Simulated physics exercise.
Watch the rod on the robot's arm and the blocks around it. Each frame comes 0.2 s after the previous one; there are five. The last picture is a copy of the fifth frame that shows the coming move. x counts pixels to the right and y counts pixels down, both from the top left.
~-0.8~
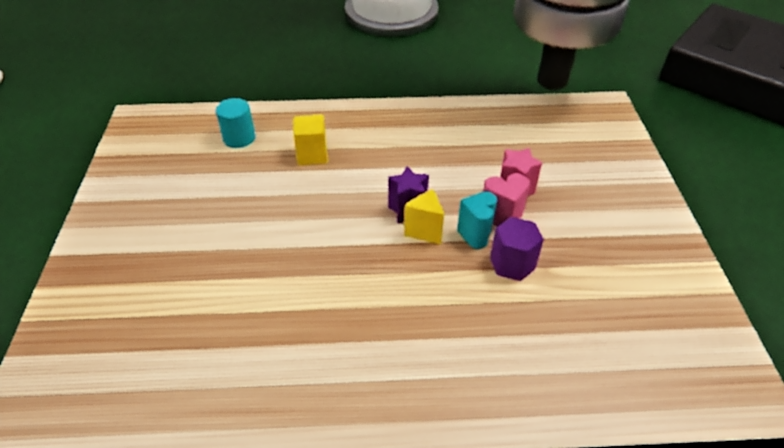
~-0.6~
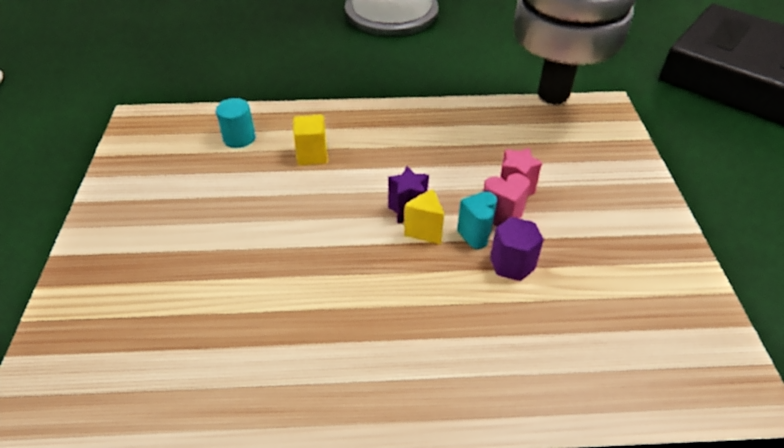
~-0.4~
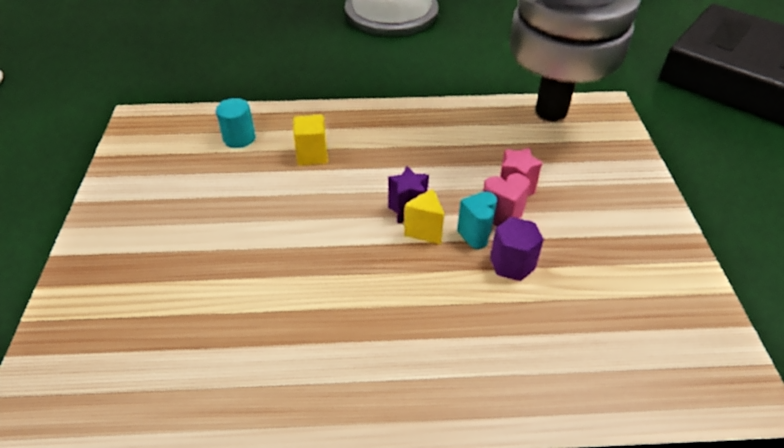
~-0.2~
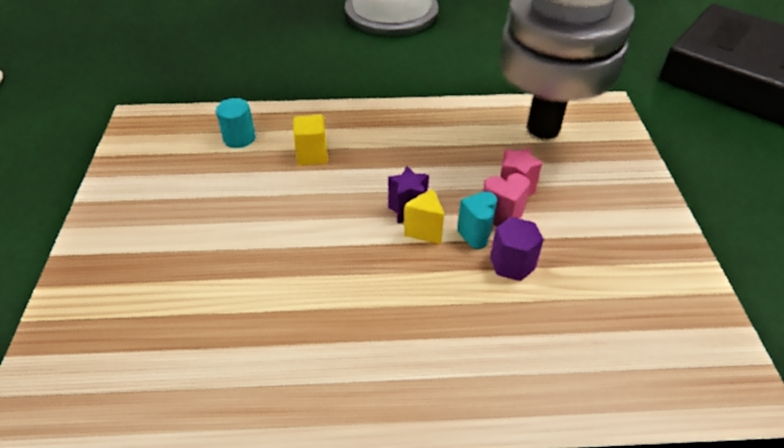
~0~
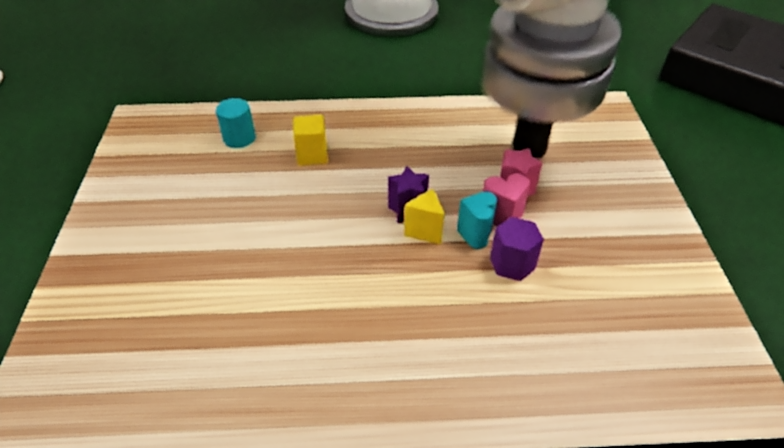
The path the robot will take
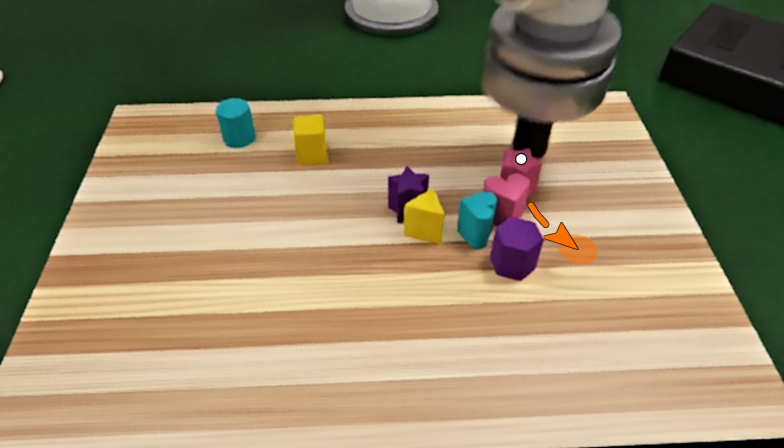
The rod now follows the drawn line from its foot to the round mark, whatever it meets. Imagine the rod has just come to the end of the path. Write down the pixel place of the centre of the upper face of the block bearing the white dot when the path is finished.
Its top face will be centred at roughly (541, 218).
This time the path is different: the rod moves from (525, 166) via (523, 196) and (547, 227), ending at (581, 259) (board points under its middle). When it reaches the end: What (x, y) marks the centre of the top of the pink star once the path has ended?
The middle of the upper face of the pink star will lie at about (542, 223) in the picture.
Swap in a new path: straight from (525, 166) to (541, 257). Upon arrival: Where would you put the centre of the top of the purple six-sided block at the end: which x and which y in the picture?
It comes to (507, 272).
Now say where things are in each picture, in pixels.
In the first frame, rod tip at (552, 83); block tops, turquoise heart block at (481, 203); pink heart block at (509, 185); purple six-sided block at (520, 233); pink star at (521, 159).
In the second frame, rod at (553, 97); blocks unchanged.
In the third frame, rod at (551, 114); blocks unchanged.
In the fourth frame, rod at (543, 131); blocks unchanged.
In the fifth frame, rod at (529, 150); turquoise heart block at (481, 203); pink heart block at (509, 185); purple six-sided block at (520, 233); pink star at (521, 159).
Path on the board, from (525, 166) through (526, 193) and (544, 222) to (578, 249); the dot is on the pink star.
The first path, step by step. One third of the way, rod at (530, 178); turquoise heart block at (471, 209); pink heart block at (506, 204), turned 60° clockwise; pink star at (529, 189), turned 15° anticlockwise.
Two thirds of the way, rod at (549, 208); turquoise heart block at (464, 211); pink heart block at (499, 212), turned 80° clockwise; purple six-sided block at (515, 245), turned 30° anticlockwise; pink star at (535, 212), turned 45° clockwise.
At the end, rod at (583, 234); turquoise heart block at (464, 211); pink heart block at (499, 212), turned 80° clockwise; purple six-sided block at (515, 245), turned 30° anticlockwise; pink star at (541, 218), turned 70° clockwise.
